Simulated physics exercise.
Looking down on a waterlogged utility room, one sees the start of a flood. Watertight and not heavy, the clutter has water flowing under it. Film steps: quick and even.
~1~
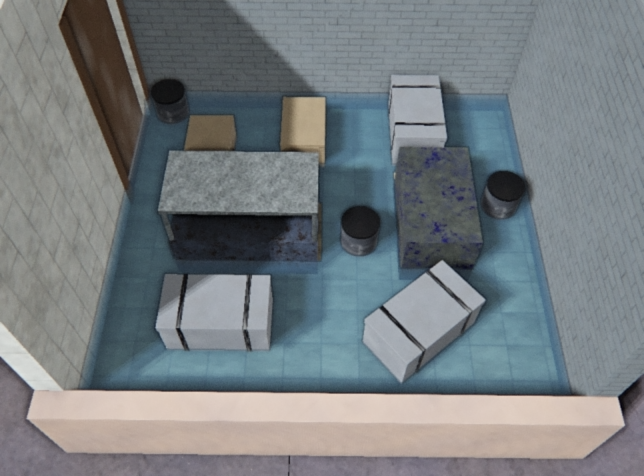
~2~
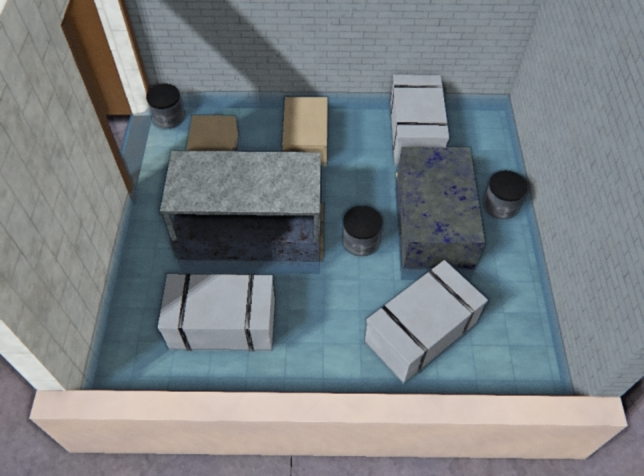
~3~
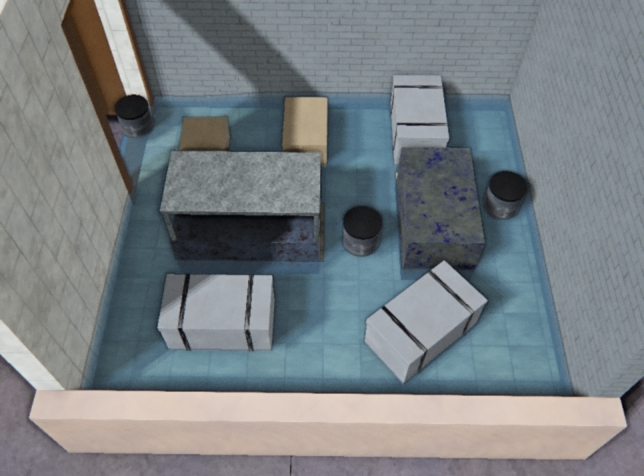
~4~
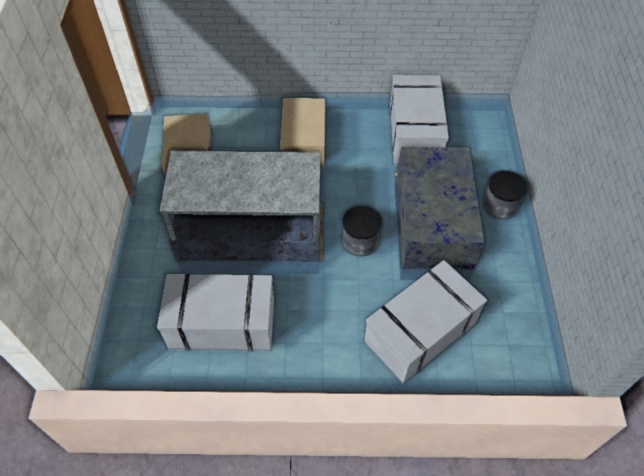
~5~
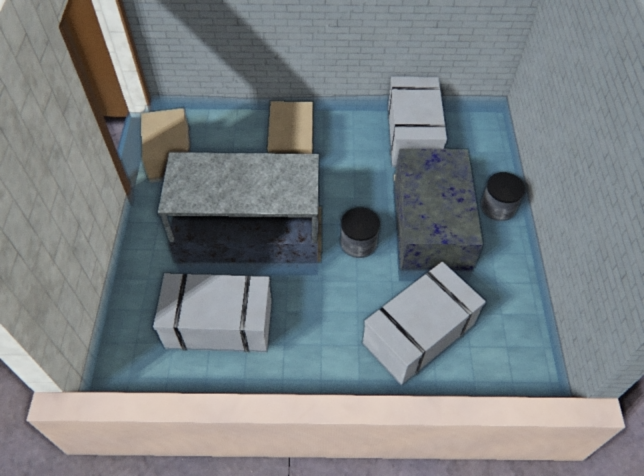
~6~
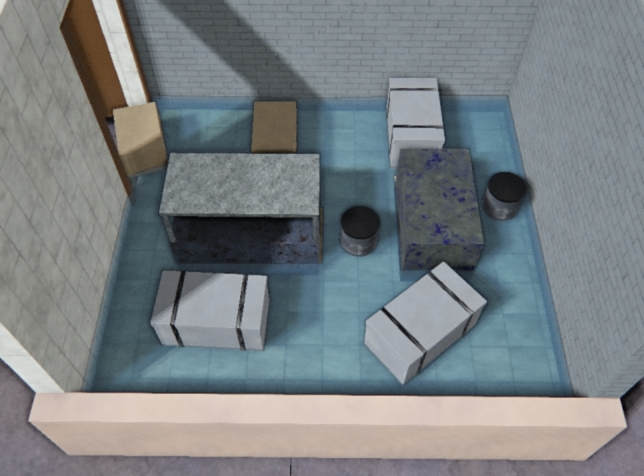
Flooded utility room seen from above, a dark drum drifting left out through the doorway, then two tan crates drifting left behind it.
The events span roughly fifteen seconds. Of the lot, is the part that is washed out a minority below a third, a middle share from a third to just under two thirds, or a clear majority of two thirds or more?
It is a middle share.
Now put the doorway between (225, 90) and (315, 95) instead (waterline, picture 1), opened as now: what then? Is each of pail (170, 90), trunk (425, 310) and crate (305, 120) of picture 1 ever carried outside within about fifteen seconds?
Lost, retained, lost.
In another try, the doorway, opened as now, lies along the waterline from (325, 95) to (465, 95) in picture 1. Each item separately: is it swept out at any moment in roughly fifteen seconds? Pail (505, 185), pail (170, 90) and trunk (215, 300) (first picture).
In sequence: Escapes, escapes, remains.
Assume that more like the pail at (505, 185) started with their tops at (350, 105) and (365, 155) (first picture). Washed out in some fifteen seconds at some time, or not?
Exits, exits.
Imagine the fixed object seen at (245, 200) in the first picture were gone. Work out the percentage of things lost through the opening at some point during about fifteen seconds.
Close to 50 percent, I'd say.
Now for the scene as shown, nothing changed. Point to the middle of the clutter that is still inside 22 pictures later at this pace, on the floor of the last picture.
Roughly (287, 222).
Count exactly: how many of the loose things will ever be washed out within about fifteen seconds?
I make it 4 of them.
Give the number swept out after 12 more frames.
Total: 3.
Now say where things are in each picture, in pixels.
In the first picture, a crate at (208, 139) floats; a crate at (303, 120) floats; 0 of 8 have shifted.
In the second picture, a crate at (210, 140), afloat; a crate at (305, 120) floats; 1 of 8 have shifted.
In the third picture, a crate at (202, 141) floats, close to its start; a crate at (305, 120), afloat; 2 of 8 have shifted.
In the fourth picture, a crate at (185, 138) floats, close to its start; a crate at (303, 121), afloat; 2 of 8 have shifted.
In the fifth picture, a crate at (164, 134), afloat, a stride from its start; a crate at (291, 125) floats, close to its start; 3 of 8 have shifted.
In the sixth picture, a crate at (138, 128) floats, a stride from its start; a crate at (274, 124), afloat, close to its start; 4 of 8 have shifted.
A moment on, 2 of 8 are out; 6 afloat.
Next, 3 of 8 are out; 5 afloat.
Later, 4 of 8 are out; 4 afloat.
In the end, 4 of 8 are out; 4 afloat.
